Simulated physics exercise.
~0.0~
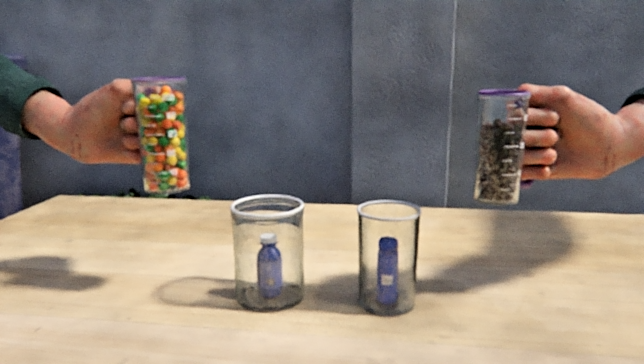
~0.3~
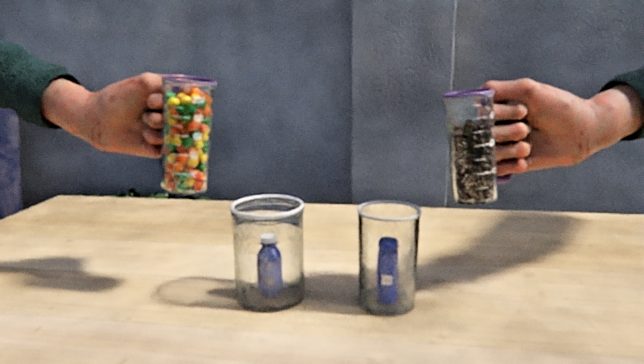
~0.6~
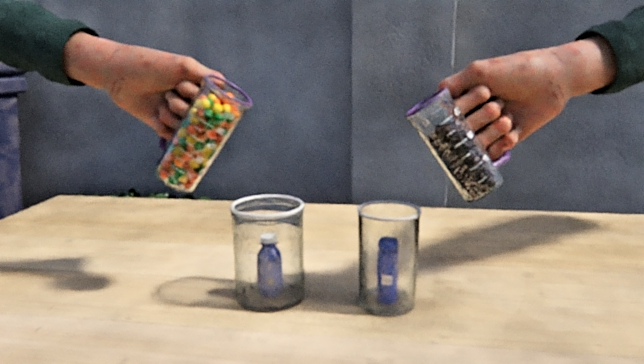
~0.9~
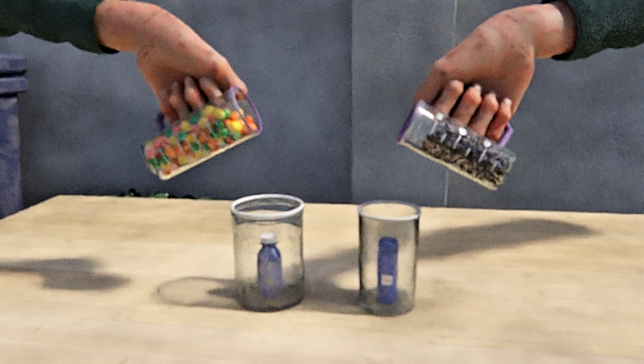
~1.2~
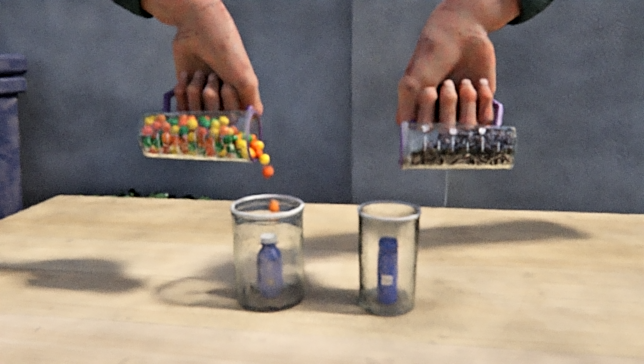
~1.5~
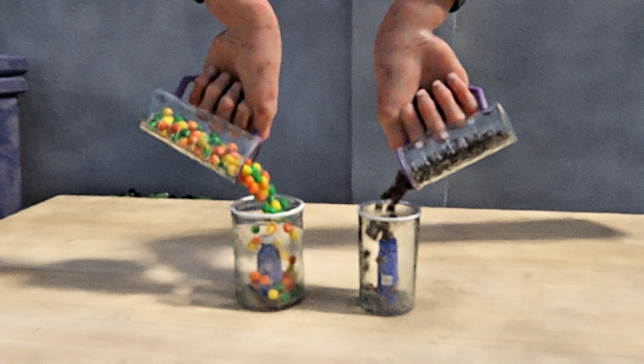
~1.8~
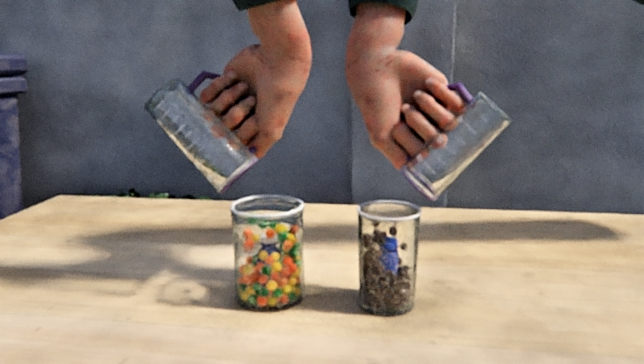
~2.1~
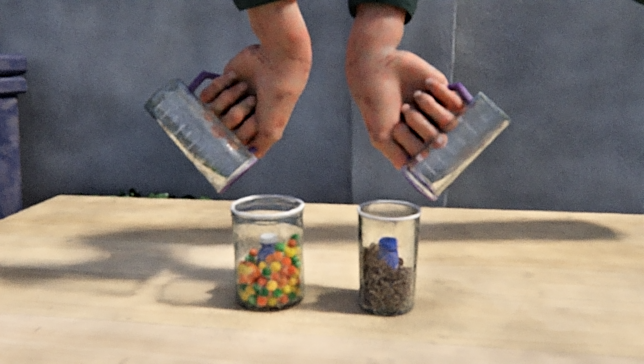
On a wooden table, two hands tipped cups of colorful candy-like pieces and small dark bits into two clear containers, each holding a little blue bottle-like object, until the cups were empty and both objects still poked out above the piles.
